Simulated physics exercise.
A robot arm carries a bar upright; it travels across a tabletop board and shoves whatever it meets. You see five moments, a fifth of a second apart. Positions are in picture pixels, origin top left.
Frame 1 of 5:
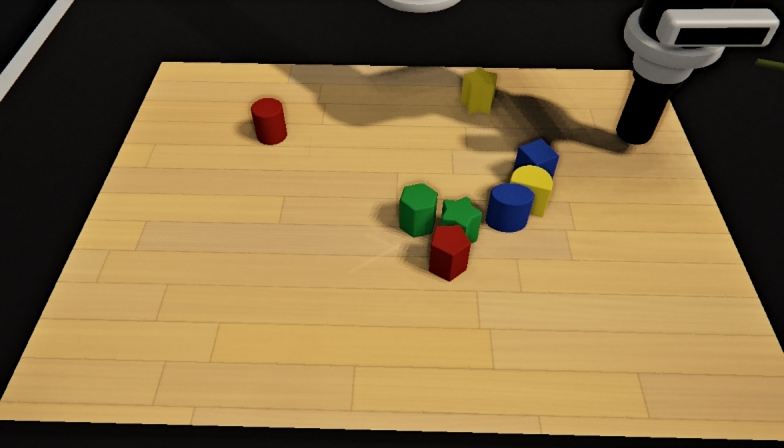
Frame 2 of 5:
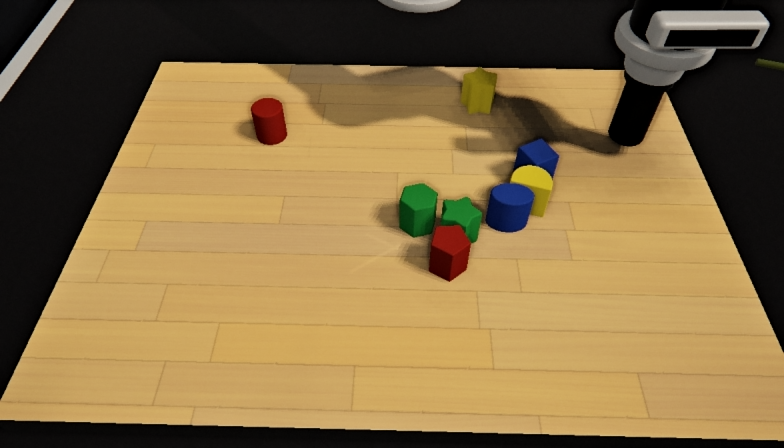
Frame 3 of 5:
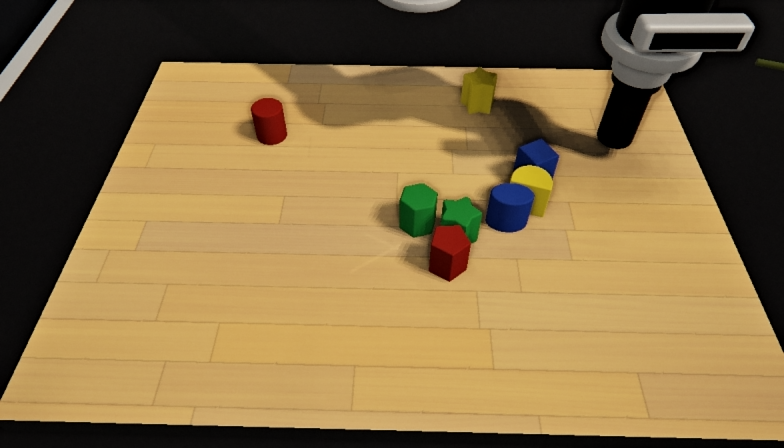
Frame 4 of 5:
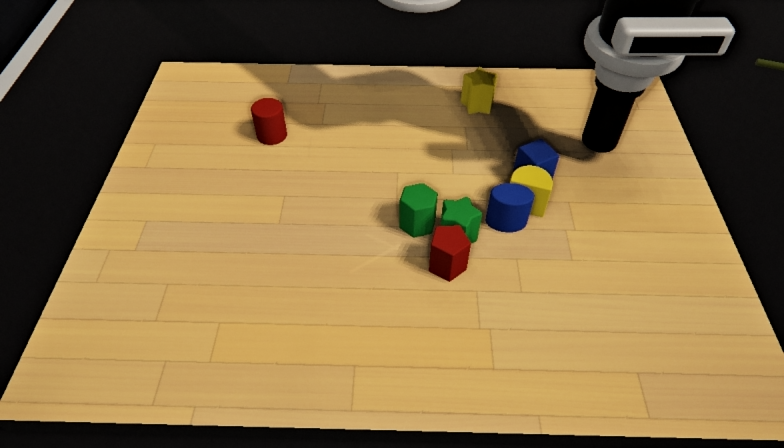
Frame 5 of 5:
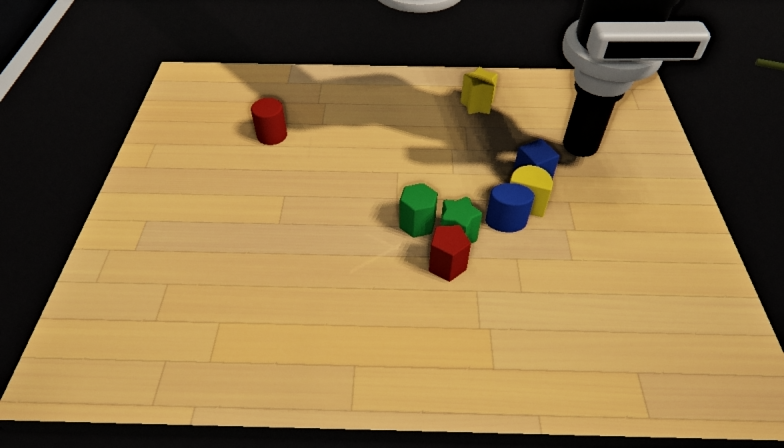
A robot arm with a black tip moved slowly leftward and slightly down along the right side of a wooden board, nearing a blue block, while the red, green, yellow and blue blocks stayed still.
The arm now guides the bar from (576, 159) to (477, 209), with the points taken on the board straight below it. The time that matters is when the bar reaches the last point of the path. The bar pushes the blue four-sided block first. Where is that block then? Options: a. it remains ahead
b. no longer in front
a (it remains ahead)
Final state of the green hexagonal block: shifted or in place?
The green hexagonal block will stay where it stands.
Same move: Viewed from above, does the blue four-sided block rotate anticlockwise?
Answer: No.
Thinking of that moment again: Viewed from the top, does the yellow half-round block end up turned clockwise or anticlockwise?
It rotates counterclockwise.
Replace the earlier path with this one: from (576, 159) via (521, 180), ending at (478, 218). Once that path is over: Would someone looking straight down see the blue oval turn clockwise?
Yes, it checks out.
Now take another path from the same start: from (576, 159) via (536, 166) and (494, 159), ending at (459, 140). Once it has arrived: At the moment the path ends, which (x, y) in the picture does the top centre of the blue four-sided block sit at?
The top centre is at (522, 161).
What follows on the original path. One third of the way, bar (547, 163); blue oval (508, 203); yellow half-round block (523, 183), turned 20° anticlockwise; blue four-sided block (523, 157).
Two thirds of the way, bar (513, 180); blue oval (505, 213), turned 15° anticlockwise; yellow half-round block (514, 189), turned 30° anticlockwise; blue four-sided block (483, 168), turned 15° clockwise.
At the end, bar (479, 197); green hexagonal block still; green star-shaped block (457, 213), turned 20° clockwise; blue oval (503, 232), turned 60° anticlockwise; yellow half-round block (491, 207), turned 55° anticlockwise; blue four-sided block (446, 177), turned 45° clockwise.
